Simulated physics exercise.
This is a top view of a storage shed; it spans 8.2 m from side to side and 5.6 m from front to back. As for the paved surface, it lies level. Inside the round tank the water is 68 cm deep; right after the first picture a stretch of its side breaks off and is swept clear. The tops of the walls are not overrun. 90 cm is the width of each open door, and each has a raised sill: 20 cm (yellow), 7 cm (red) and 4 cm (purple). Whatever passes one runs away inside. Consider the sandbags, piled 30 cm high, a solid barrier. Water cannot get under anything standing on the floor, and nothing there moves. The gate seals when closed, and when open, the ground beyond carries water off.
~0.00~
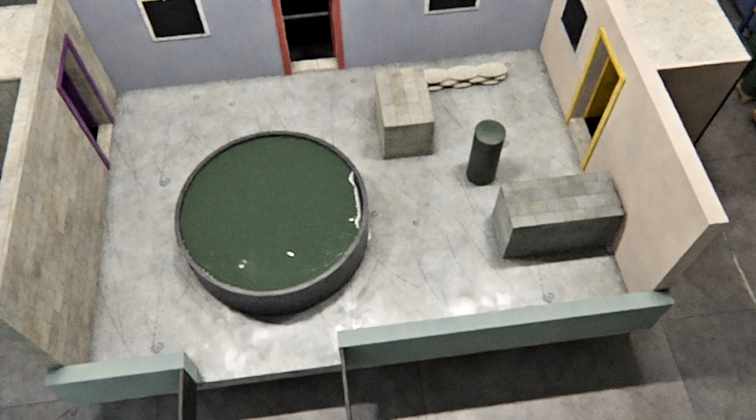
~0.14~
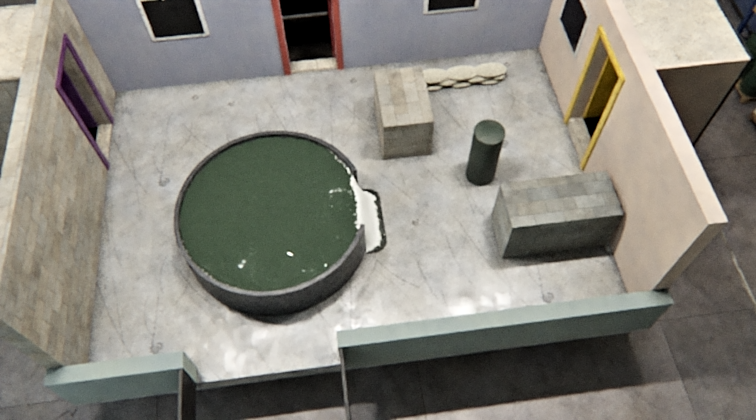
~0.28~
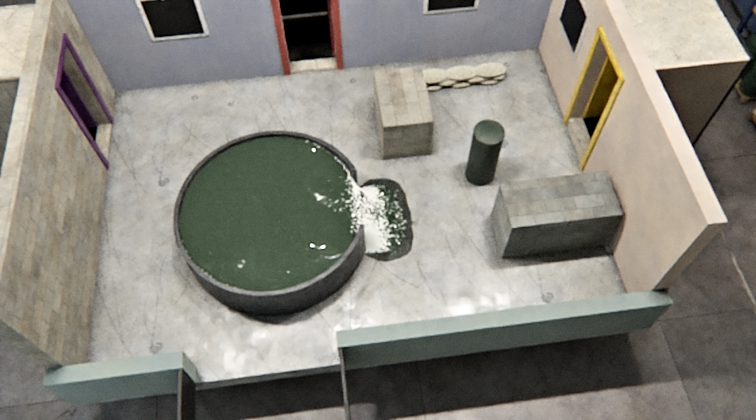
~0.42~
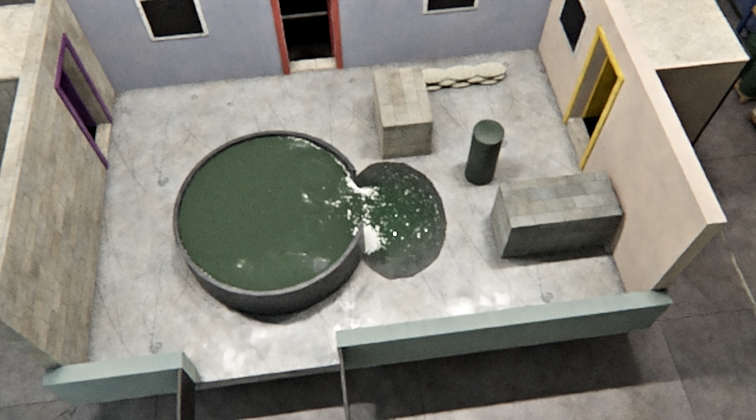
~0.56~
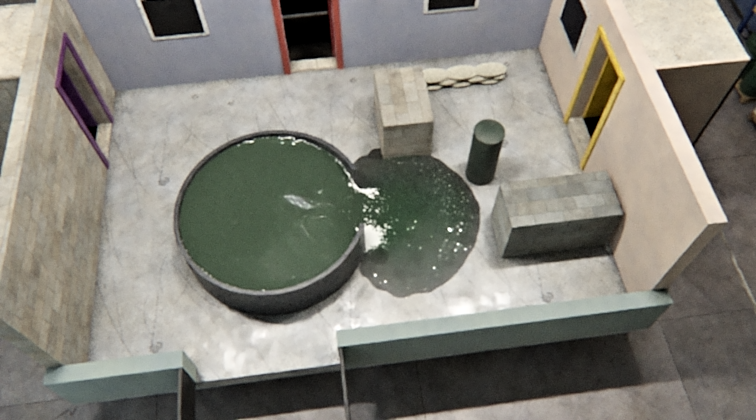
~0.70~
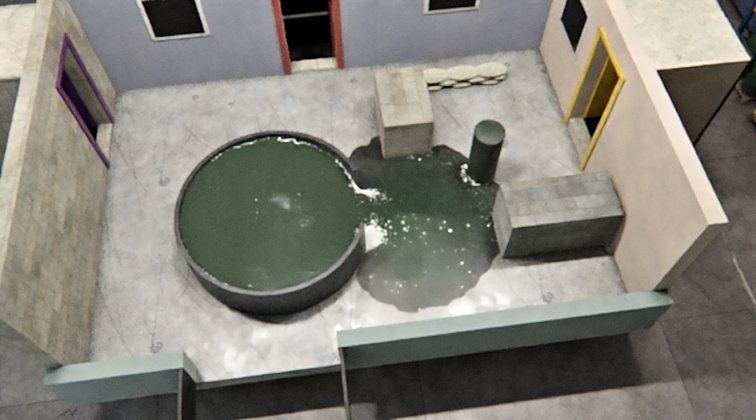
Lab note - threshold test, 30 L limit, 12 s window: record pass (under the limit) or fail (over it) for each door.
Results: Yellow door pass, red door pass, purple door fail.
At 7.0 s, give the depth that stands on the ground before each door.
Depths (cm): Yellow = 16; red = 5; purple = 1.
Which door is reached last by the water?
I'd go with the purple one.
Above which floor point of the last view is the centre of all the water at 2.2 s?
Around (341, 224) in the last picture.
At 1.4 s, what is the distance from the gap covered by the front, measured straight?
Distance: Approx. 3.8 m.
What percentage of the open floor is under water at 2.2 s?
I'd say around 35 % is wet.
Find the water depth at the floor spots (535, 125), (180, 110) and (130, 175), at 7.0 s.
Depths in turn: Roughly 15, 3 and 0 centimetres.
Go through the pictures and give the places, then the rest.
The round tank at (272, 209) is whole and still, 68 cm deep, in the first frame.
Water pours out at (363, 214) and has run 0.6 m, to (368, 251); deepest outside 29 cm, 68 cm at the round tank's back, in the second frame.
The front is at (401, 250), 0.8 m from the gap at (363, 215); 0.9 m2 of floor is under water; 68 cm left at the back of the round tank, in the third frame.
The front is at (441, 229), 1.3 m from the gap at (362, 215); 2.2 m2 of floor is under water; 68 cm left at the back of the round tank, in the fourth frame.
The front is at (472, 200), 1.9 m from the gap at (363, 214); 3.8 m2 of floor is under water; 68 cm left at the back of the round tank, in the fifth frame.
Water pours out at (363, 214) and has run 2.4 m, to (499, 194); deepest outside 38 cm, 68 cm at the round tank's back, in the sixth frame.
After 1.4 s water covers 25 % of the floor and is deepest (35 cm) near (375, 218); yellow door not reached, red door not reached, purple door not reached.
After 2.2 s water covers 35 % of the floor and is deepest (35 cm) near (485, 224); yellow door 15 cm at the sill, 0 L in, red door not reached, purple door not reached.
After 3.5 s water covers 45 % of the floor and is deepest (31 cm) near (607, 259); yellow door 19 cm at the sill, 1 L in, red door not reached, purple door not reached.
After 7.0 s water covers 80 % of the floor and is deepest (22 cm) near (535, 55); yellow door 16 cm at the sill, 2 L in, red door 5 cm at the sill, 0 L in, purple door not reached.
After 12.0 s water covers 95 % of the floor and is deepest (15 cm) near (626, 311); yellow door 14 cm at the sill, 2 L in, red door 4 cm at the sill, 0 L in, purple door 9 cm at the sill, 53 L in.
